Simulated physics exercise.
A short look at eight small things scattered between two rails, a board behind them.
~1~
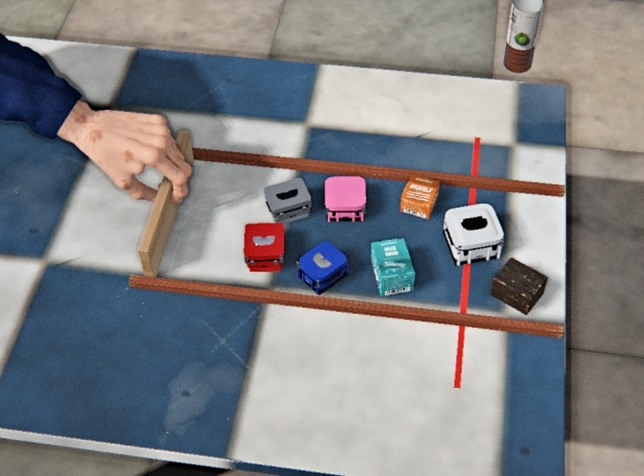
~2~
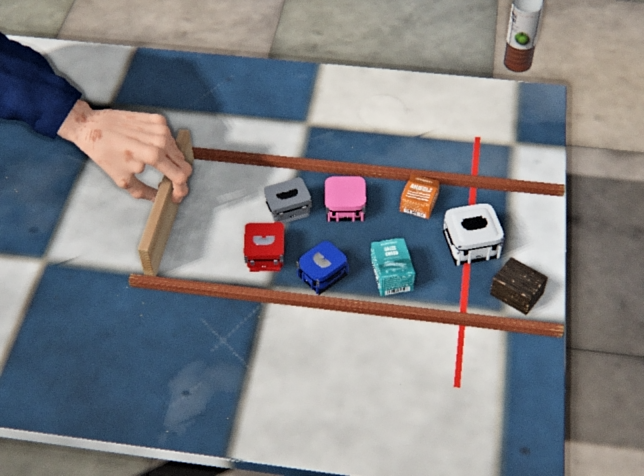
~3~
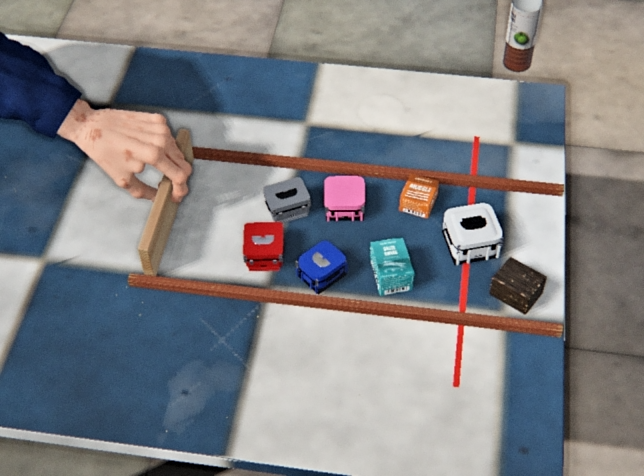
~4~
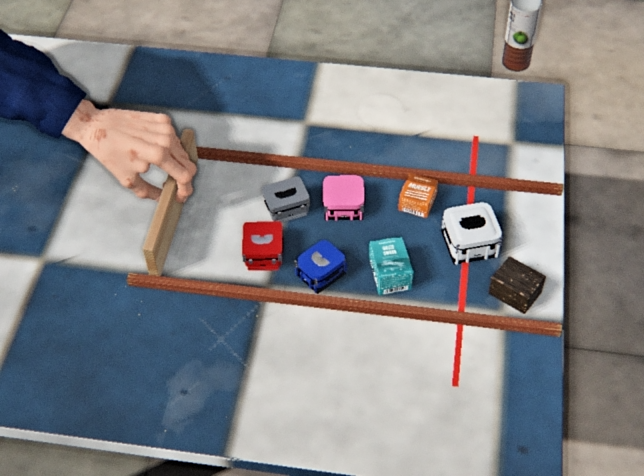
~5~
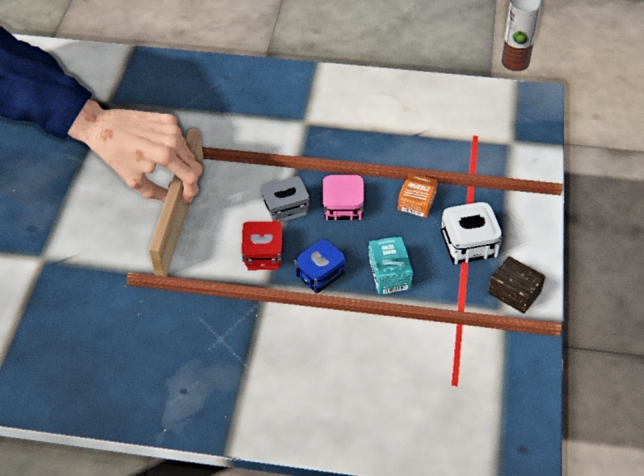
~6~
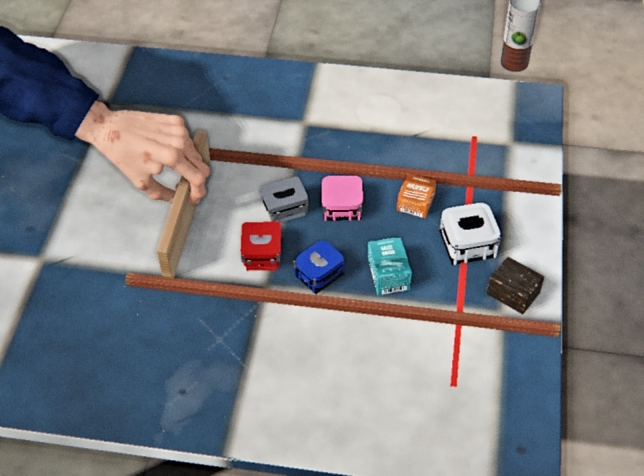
On a blue and white checked surface, eight small cases and boxes sit scattered between two brown rails, with a red line crossing near the right end. A hand holds a wooden board upright behind them at the left, still at first, then slides it slightly right while the objects stay put.
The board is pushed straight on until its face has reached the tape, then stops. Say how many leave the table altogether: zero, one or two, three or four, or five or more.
The number that fall off is one or two.
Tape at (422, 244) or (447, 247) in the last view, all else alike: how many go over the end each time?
In that order 0 and 1.
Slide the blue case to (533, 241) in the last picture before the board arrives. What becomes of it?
It drops off.
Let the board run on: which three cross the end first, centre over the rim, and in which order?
Earliest first: The black block, the turquoise box, the white case.
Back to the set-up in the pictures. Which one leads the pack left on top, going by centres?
The turquoise box.
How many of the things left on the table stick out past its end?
That would be 1.
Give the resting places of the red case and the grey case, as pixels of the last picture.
The red case stops around (483, 273); the grey case around (487, 232).
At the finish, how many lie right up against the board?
3 of them.
A little later, none off yet; black block at rest near (515, 285); white case at rest near (469, 233); orange box at rest near (417, 195).
Next, none off yet; black block at rest near (515, 285); white case shifted a little near (482, 230); orange box shifted well along near (475, 199).
When it is over, the number that fall off is one or two; down, black block.
